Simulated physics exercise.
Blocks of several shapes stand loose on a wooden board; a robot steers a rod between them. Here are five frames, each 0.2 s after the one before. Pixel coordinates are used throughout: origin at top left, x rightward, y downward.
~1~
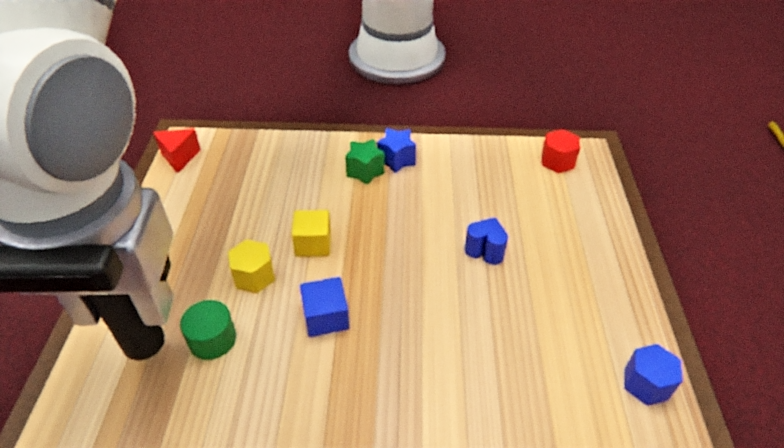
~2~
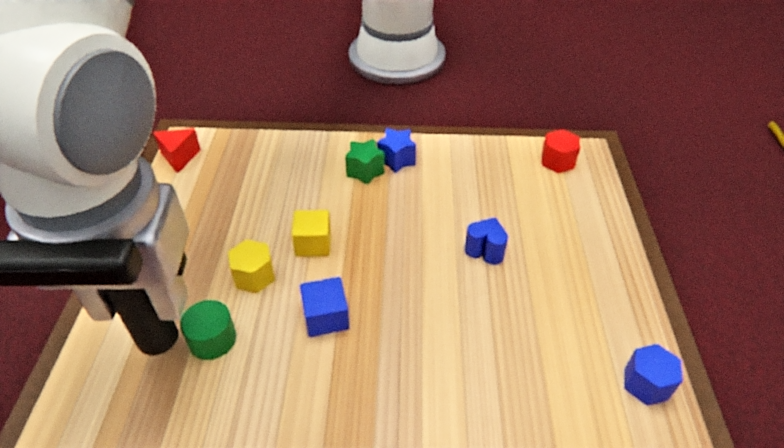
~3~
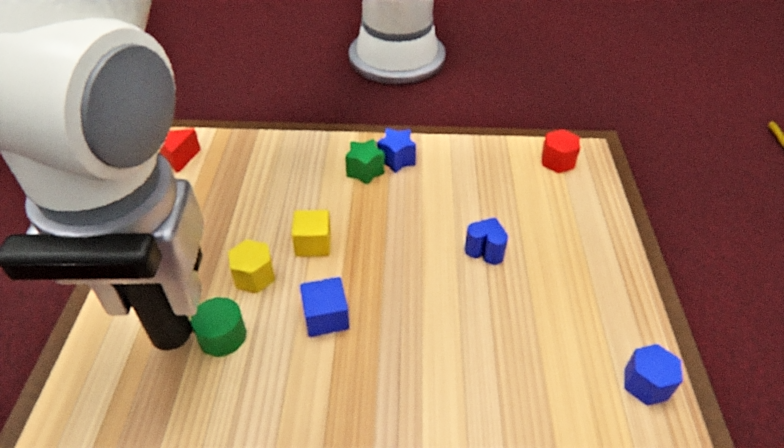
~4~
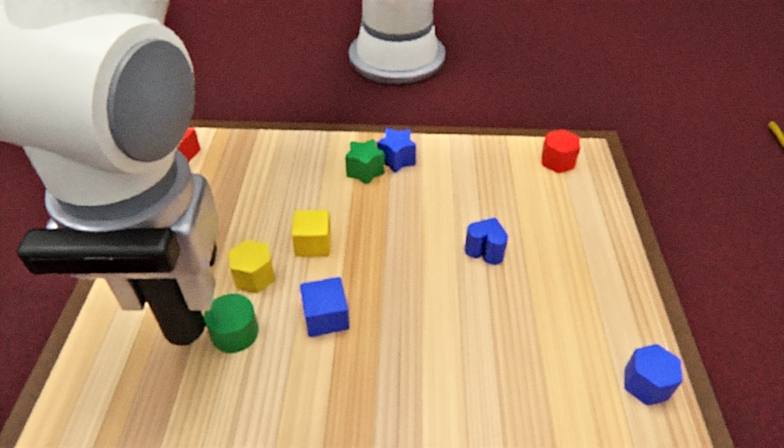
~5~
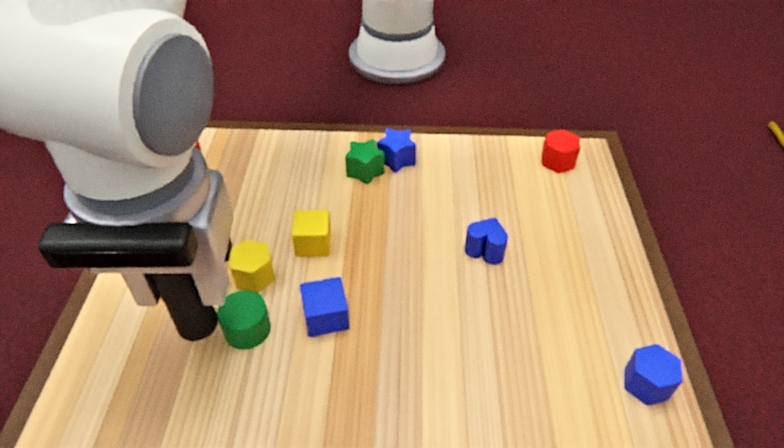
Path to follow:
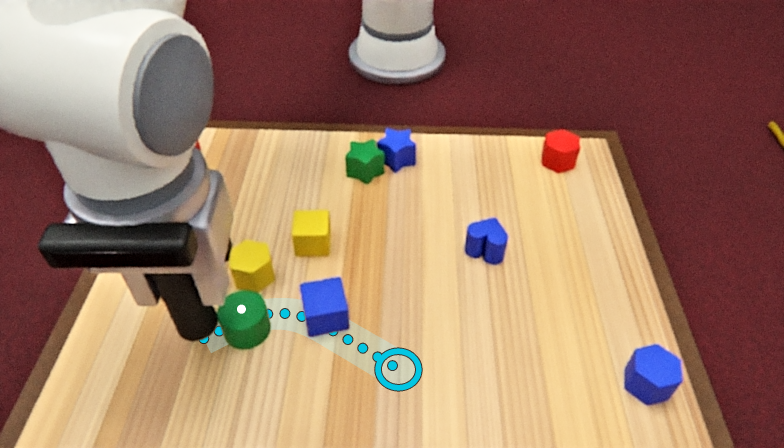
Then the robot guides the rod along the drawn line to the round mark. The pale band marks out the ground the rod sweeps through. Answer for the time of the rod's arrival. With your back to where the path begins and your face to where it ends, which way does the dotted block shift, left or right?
My prediction: Leftwards.
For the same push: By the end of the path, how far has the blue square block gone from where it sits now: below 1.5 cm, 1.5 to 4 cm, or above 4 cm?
It travels more than 4 cm.
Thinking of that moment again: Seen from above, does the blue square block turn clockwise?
The answer is no.
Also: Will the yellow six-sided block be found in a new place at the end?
My answer is no.
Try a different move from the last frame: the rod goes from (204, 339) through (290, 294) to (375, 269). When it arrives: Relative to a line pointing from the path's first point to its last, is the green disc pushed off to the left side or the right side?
Rightward.
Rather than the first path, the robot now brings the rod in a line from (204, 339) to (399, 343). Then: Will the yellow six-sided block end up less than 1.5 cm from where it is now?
The answer is yes.
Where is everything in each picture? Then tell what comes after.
In the first frame, lower end of the rod at (144, 343), tops of blocks, green disc at (205, 319), yellow six-sided block at (249, 255), blue square block at (323, 296).
In the second frame, rod at (158, 338), blocks as before.
In the third frame, rod at (172, 334), green disc at (216, 316).
In the fourth frame, rod at (185, 329), green disc at (229, 313).
In the fifth frame, rod at (198, 325), green disc at (241, 309), yellow six-sided block at (249, 255), blue square block at (323, 296).
The drawn path runs from (204, 339) by way of (274, 313) and (337, 333) to (398, 369); the dot is on the green disc.
The first path, step by step. One third of the way, rod at (270, 299); green disc at (312, 294); blue square block at (358, 295), turned 10° clockwise.
Two thirds of the way, rod at (337, 320); green disc at (379, 302); blue square block at (424, 291), turned 15° clockwise.
At the end, rod at (399, 355); green disc at (425, 318); yellow six-sided block not moved; blue square block at (446, 281), turned 20° anticlockwise.
